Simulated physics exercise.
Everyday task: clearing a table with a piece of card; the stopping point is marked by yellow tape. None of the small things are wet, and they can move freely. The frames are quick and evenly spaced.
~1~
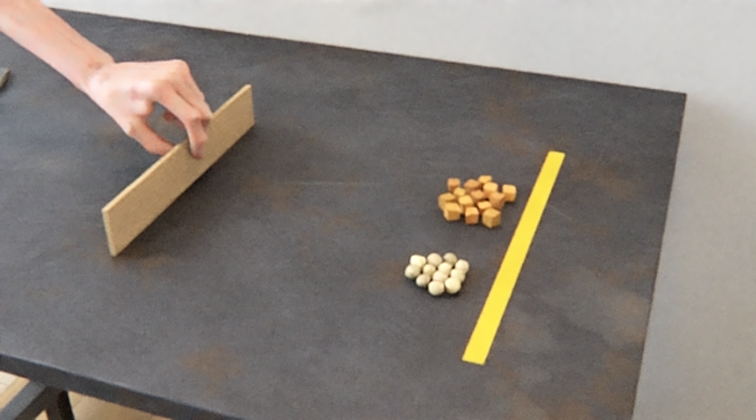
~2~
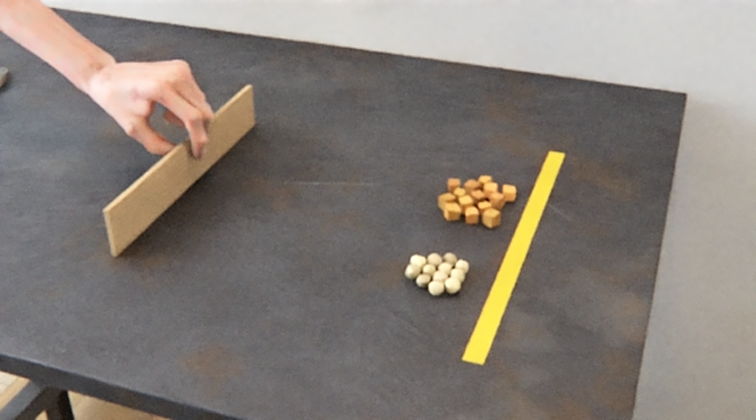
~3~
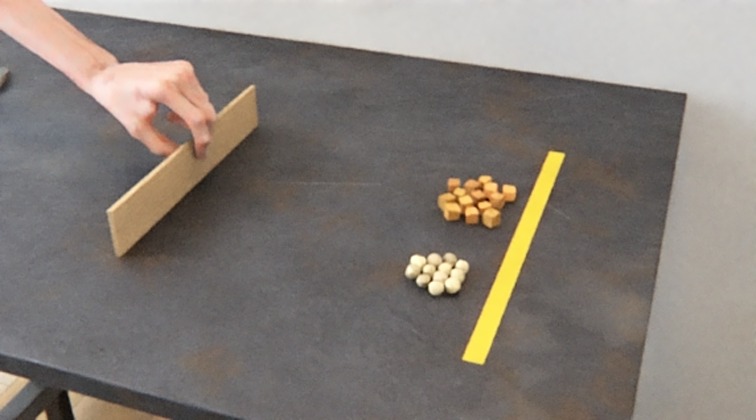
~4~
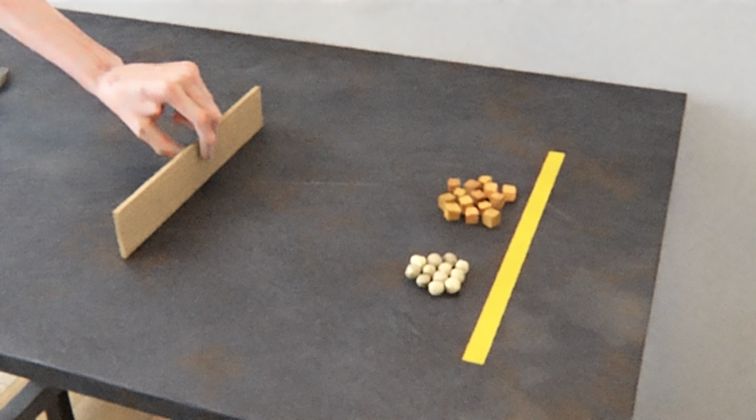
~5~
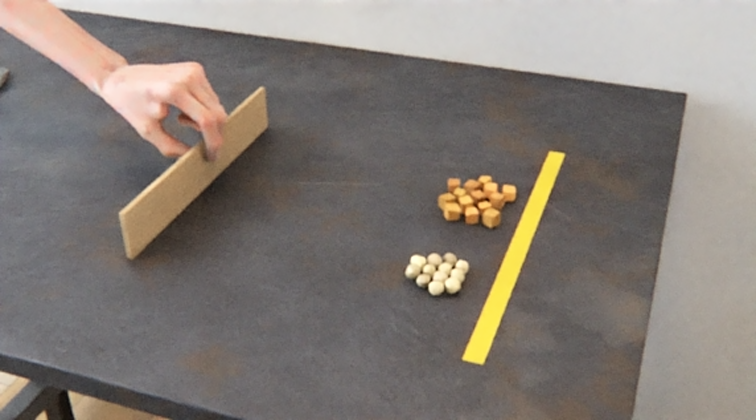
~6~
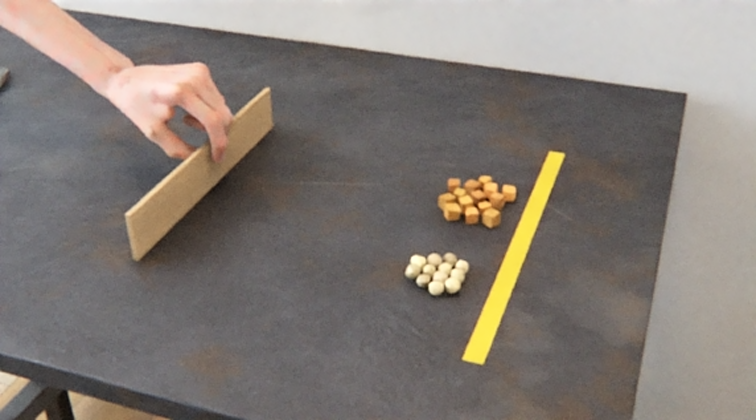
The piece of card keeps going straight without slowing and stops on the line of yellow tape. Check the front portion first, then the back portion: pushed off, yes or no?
Front portion, no; back portion, no.
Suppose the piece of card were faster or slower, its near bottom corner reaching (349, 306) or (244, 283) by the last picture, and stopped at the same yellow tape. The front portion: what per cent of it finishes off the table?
About 100 and 90 per cent.
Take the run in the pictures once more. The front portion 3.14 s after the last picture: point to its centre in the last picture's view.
Centre, estimated: (526, 293).
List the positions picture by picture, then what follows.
In the first frame, piece of card near (120, 221), at rest; yellow tape near (554, 161), well back from the edge; edge at (657, 272); front portion near (441, 278), a few macadamia nuts; back portion near (478, 199), a few croutons.
In the second frame, piece of card near (121, 222); back portion near (478, 199).
In the third frame, piece of card near (125, 222); front portion near (441, 278).
In the fourth frame, piece of card near (131, 223); back portion near (478, 199).
In the fifth frame, piece of card near (137, 225); front portion near (441, 278).
In the sixth frame, piece of card near (143, 226); yellow tape near (554, 161); edge at (657, 272); front portion near (441, 278); back portion near (478, 199).
Then, 1.56 s on from there, piece of card still moving, near (364, 171); front portion all on the table, its front near (453, 286); back portion all on the table, its front near (509, 194).
Then, 3.14 s on from there, piece of card stopped at the yellow tape; front portion all on the table, its front near (547, 300); back portion all on the table, its front near (595, 207).
Then, 3.42 s on from there, piece of card stopped at the yellow tape; front portion all on the table, its front near (549, 300); back portion all on the table, its front near (595, 207).
In the end, piece of card stopped at the yellow tape; front portion all on the table, its front near (549, 300); back portion all on the table, its front near (595, 207).
